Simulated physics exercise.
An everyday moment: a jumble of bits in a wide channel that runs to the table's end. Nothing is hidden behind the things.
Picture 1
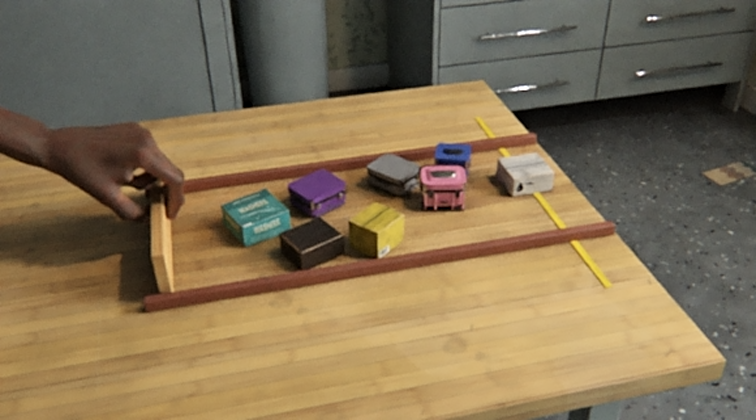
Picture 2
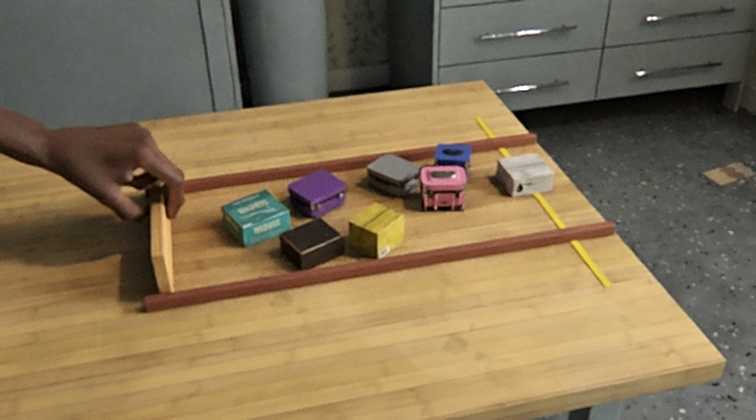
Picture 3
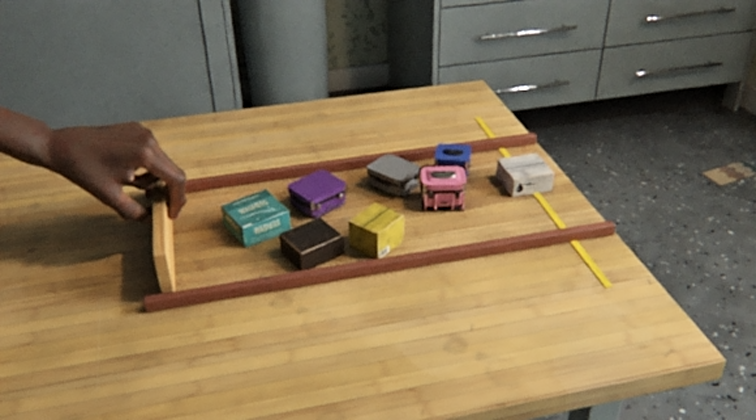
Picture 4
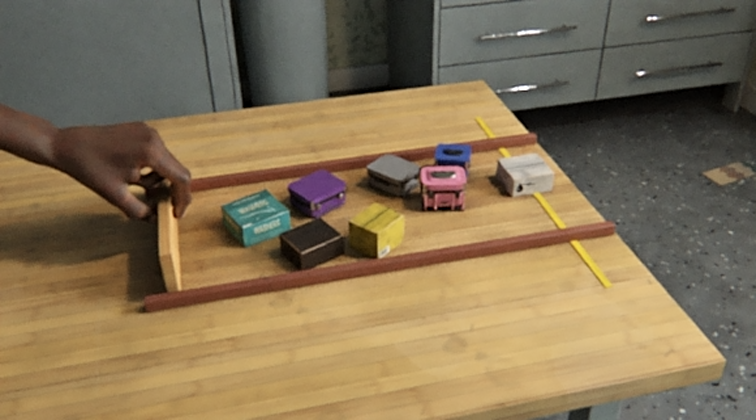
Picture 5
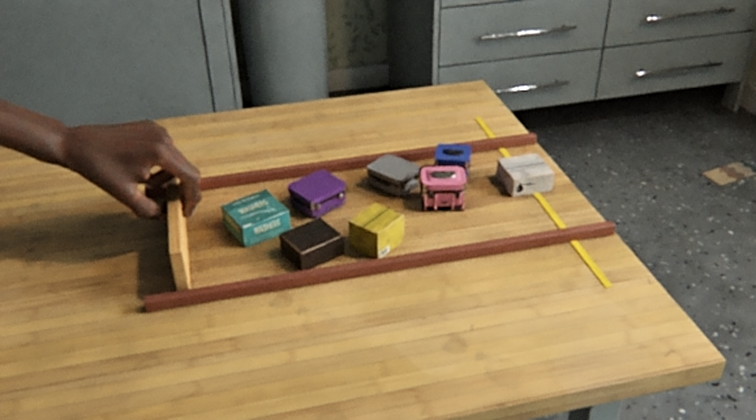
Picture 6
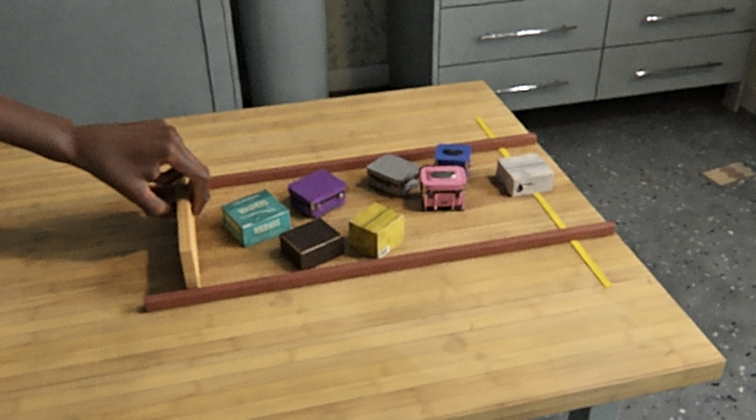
A hand slides an upright wooden board slightly right toward small boxes and cases, which stay still.
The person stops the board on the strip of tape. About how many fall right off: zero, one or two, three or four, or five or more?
In the end the number that fall off is five or more.
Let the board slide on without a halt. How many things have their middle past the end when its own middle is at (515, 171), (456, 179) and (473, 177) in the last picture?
In that order 4, 0 and 1.
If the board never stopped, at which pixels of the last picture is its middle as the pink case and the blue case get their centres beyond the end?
Its middle is around (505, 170) and around (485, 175).
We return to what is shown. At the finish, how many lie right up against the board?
3 of them.
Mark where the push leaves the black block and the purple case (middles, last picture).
About (579, 208), and the other about (529, 152).
Soon after, none off yet; white box at rest near (525, 175); blue case at rest near (453, 163); pink case at rest near (443, 188).
By the end, the number that fall off is five or more; fallen, yellow box, grey case, pink case, blue case and white box.
